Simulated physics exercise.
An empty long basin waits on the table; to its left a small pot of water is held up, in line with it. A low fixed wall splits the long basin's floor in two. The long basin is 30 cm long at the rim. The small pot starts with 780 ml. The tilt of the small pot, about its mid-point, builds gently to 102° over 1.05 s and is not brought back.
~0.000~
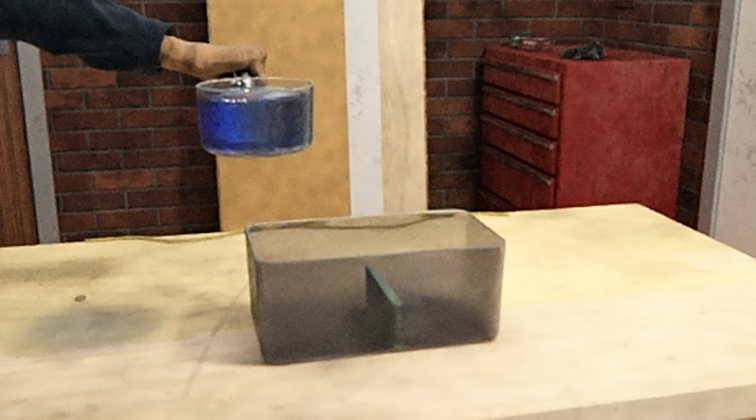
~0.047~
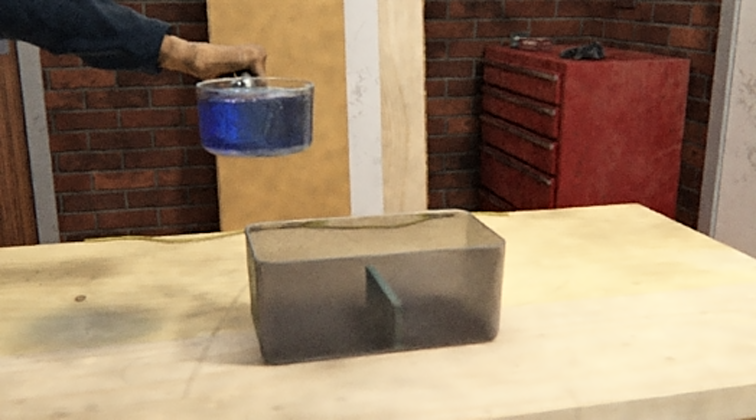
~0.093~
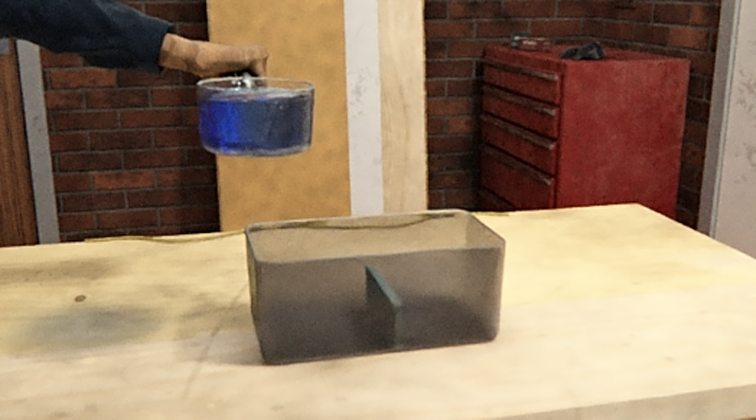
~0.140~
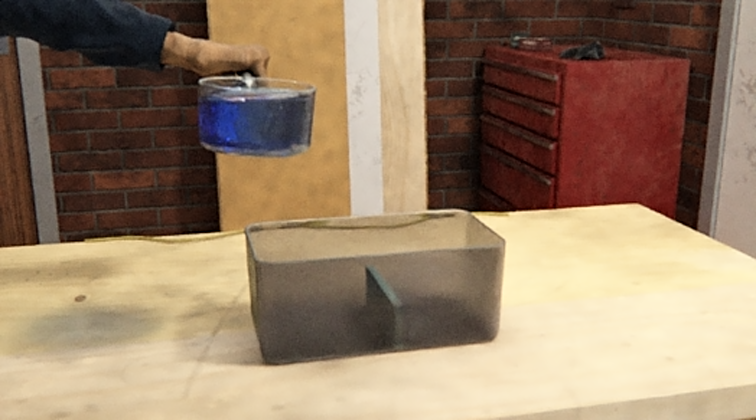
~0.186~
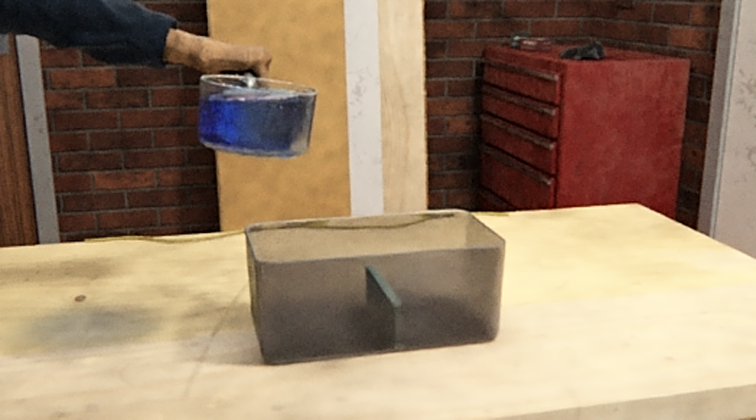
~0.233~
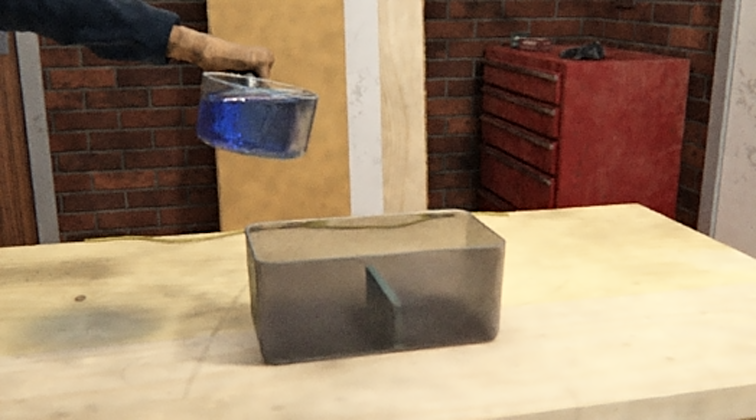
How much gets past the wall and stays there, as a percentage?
About 38 per cent.
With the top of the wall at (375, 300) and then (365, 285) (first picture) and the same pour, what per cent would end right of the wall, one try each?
In turn about 55 and 65 per cent.
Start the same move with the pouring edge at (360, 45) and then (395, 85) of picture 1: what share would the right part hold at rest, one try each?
First 95, then 90 per cent.
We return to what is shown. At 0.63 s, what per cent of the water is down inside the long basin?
About 10 per cent.
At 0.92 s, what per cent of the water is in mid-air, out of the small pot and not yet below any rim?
Near 12 in a hundred.
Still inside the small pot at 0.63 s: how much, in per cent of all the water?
About 58 per cent.
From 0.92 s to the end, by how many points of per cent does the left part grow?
Some 22 per cent.
Then, 0.63 s in, the tilt is 66° and 57 per cent is still to pour, 8 is left of the wall and 3 right of it.
Then, 0.92 s in, the tilt is 98° and 11 per cent is still to pour, 39 is left of the wall and 38 right of it.
Then, 1.22 s in, the tilt is 102° and 1 per cent is still to pour, 58 is left of the wall and 38 right of it.
Then, 1.55 s in, the tilt is 102° and 0 per cent is still to pour, 60 is left of the wall and 38 right of it.
Finally, 60 per cent lies left of the wall, 38 right of it and 1 outside.
